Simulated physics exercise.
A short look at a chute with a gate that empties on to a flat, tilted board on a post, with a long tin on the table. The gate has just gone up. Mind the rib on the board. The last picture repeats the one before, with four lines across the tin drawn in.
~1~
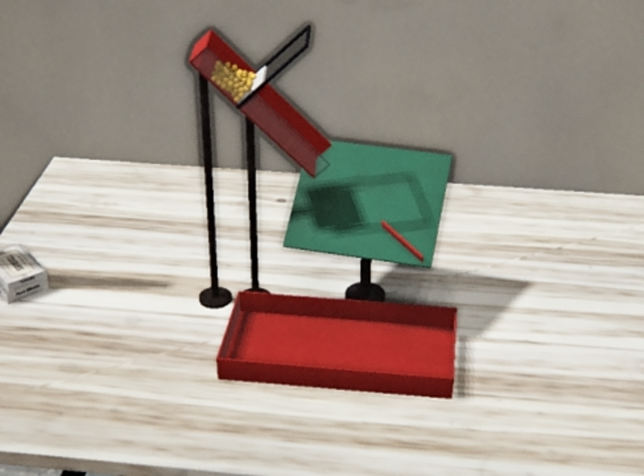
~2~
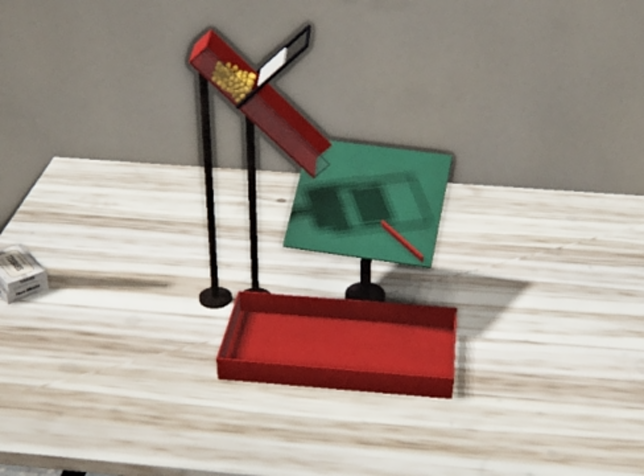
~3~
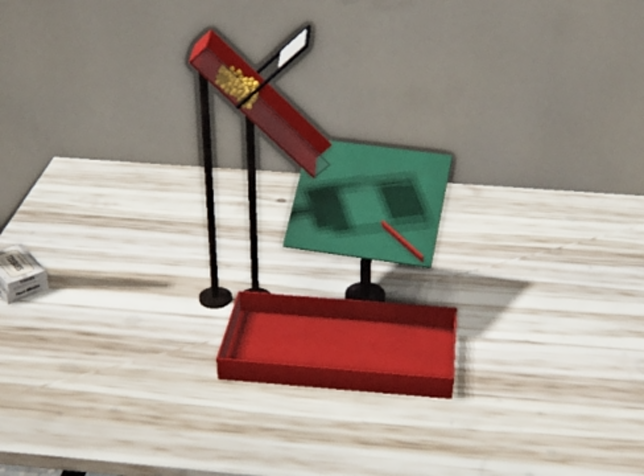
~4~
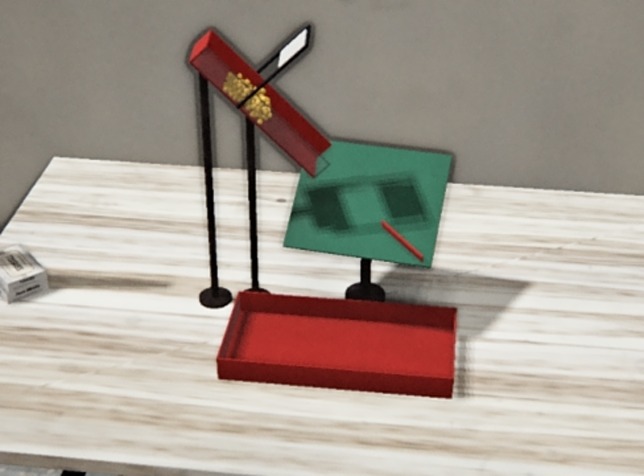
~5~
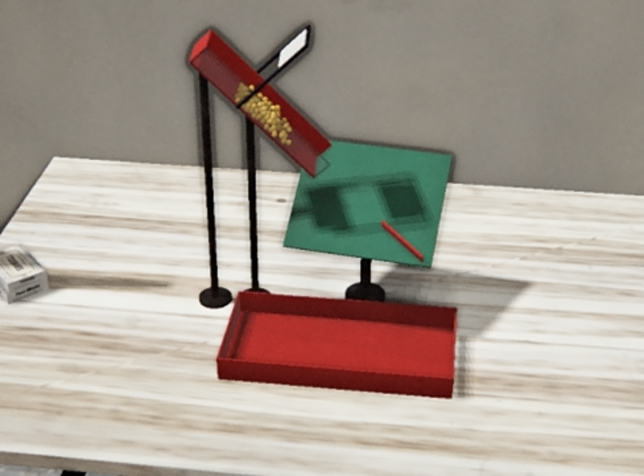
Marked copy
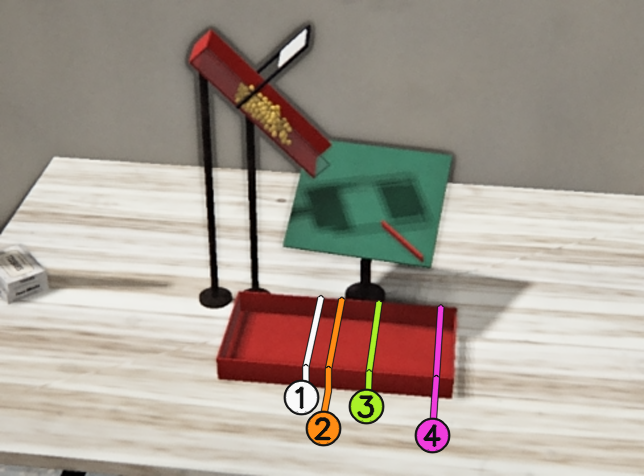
A red chute on thin black legs slopes down to the right above a pale, streaked wooden table, seen from slightly above against a plain grey wall. Below its lip, a green board with a red rib tilts on a black post, behind a long, empty red tin. The gate slides up its black frame, and the yellow balls move partway down the chute, spreading out, while the camera stays still.
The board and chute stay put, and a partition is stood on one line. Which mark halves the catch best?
3.
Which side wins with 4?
The left side.
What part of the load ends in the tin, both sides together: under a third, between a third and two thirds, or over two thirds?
It is over two thirds.
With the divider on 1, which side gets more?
Right.
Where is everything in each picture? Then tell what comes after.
In the first picture, load behind the gate at (233, 79), puffed corn balls; lip of the chute at (315, 168), sloping fairly steeply.
In the second picture, middle of the board at (368, 200), tilted fairly steeply; middle of its low edge at (356, 256); of its high edge at (380, 147).
In the third picture, front corners of the tin at (217, 358) and (453, 378), empty; front of the load at (250, 101).
In the fourth picture, middle of the load at (249, 95); its front at (269, 115), about a quarter of the way to the lip; rib from (382, 221) to (422, 257).
In the fifth picture, middle of the load at (264, 109); its front at (289, 142), about two thirds of the way to the lip.
On the marked copy, line 1 crosses the front rim at (306, 366); line 2 crosses the front rim at (328, 368); line 3 crosses the front rim at (369, 371); line 4 crosses the front rim at (436, 377).
With 1, of what is caught, a small part on the left of the divider, nearly all on the right.
With 2, of what is caught, a small part on the left of the divider, most on the right.
With 3, of what is caught, about two thirds on the left of the divider, about a third on the right.
With 4, of what is caught, nearly all on the left of the divider, a stray few on the right.
